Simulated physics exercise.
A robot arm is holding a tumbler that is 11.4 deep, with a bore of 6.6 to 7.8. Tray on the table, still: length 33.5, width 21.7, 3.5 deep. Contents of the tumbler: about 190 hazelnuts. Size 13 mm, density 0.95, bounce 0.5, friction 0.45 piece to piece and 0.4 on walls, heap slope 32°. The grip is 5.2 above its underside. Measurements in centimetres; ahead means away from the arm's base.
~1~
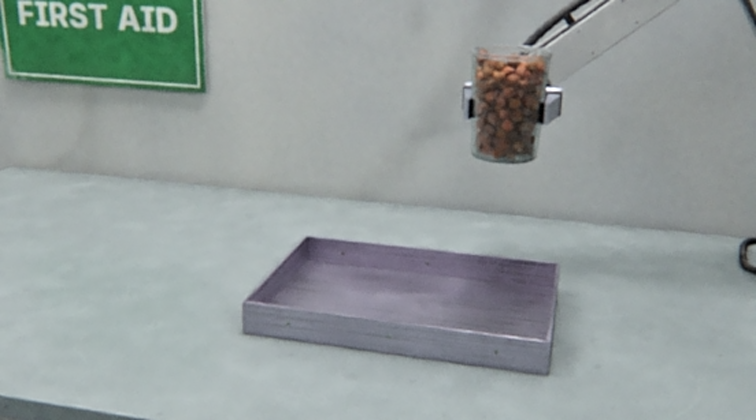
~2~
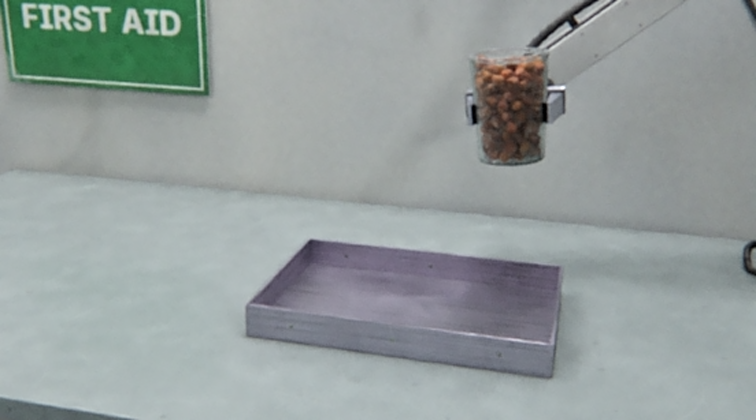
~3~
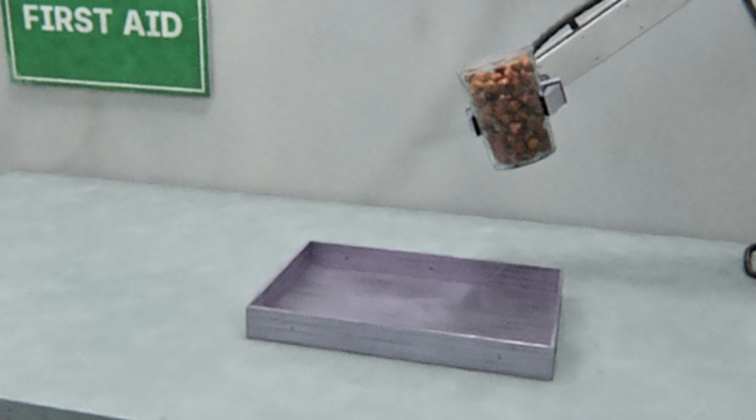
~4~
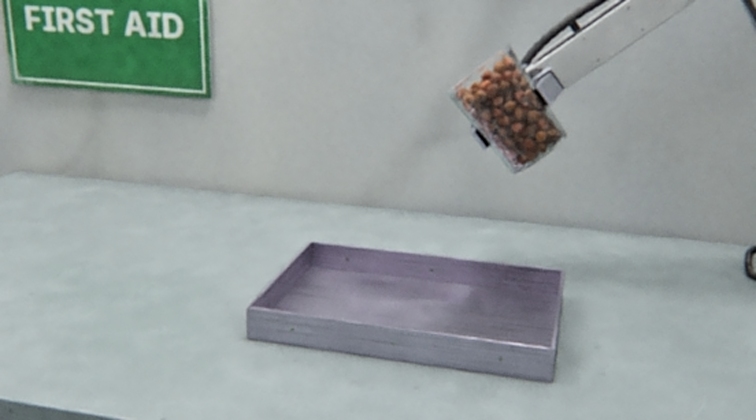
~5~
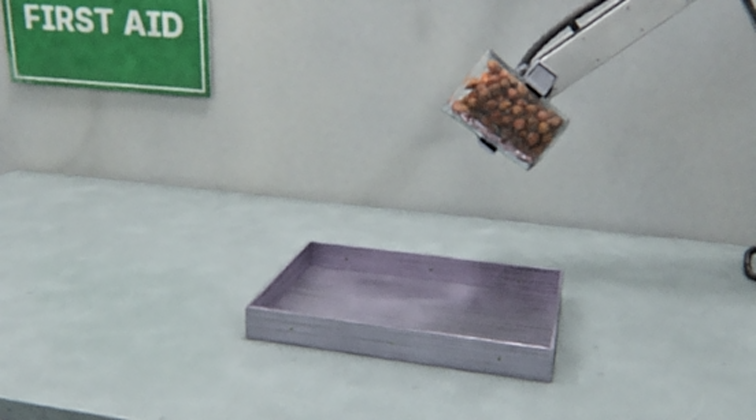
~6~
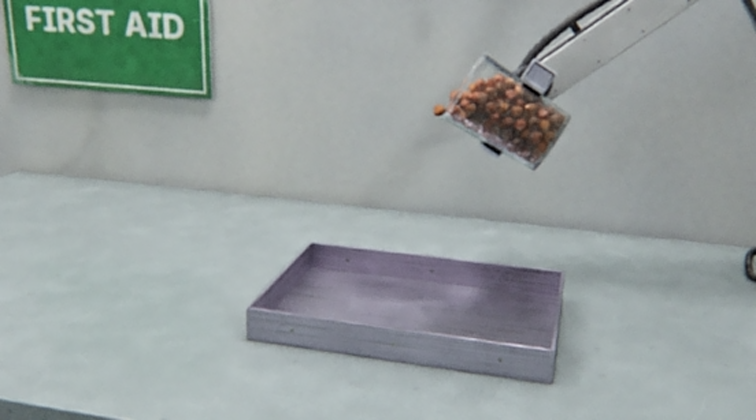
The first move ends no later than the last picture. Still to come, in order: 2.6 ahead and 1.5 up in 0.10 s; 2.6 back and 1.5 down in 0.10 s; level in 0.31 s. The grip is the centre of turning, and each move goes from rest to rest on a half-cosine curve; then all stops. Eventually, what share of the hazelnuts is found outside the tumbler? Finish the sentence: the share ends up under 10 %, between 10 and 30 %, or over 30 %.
The share ends up between 10 and 30 %.
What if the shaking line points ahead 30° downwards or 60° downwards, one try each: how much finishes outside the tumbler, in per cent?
You'd get some 5 per cent with the first setting and some 5 per cent with the second.
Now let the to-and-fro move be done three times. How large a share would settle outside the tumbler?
Then roughly 35 percent.
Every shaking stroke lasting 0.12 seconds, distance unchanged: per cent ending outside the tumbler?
10 %.
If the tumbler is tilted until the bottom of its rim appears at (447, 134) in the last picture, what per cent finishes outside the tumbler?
40 %.
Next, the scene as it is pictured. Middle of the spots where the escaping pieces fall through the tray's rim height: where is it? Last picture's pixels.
Centre: About (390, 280).
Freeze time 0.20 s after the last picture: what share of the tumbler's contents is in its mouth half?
Mouth half: Close to 60 per cent.
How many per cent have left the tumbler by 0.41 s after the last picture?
Near 20 per cent.
Then, 0.20 s after the last picture, tilted 61° forward, highest piece 30 above the table; 167 in the tumbler, 1 in the tray, 18 in flight or on a rim.
Then, 0.41 s after the last picture, tilted 15° forward, highest piece 31 above the table; 151 in the tumbler, 30 in the tray, 5 in flight or on a rim.
Then, 0.71 s after the last picture, level, highest piece 30 above the table; 151 in the tumbler, 33 in the tray, 1 on the table or floor, 1 in flight or on a rim.
Then, 1.76 s after the last picture, level, highest piece 30 above the table; 151 in the tumbler, 34 in the tray, 1 on the table or floor.
Final count, 151 in the tumbler, 34 in the tray, 1 on the table or floor. That is 19 % outside the tumbler.
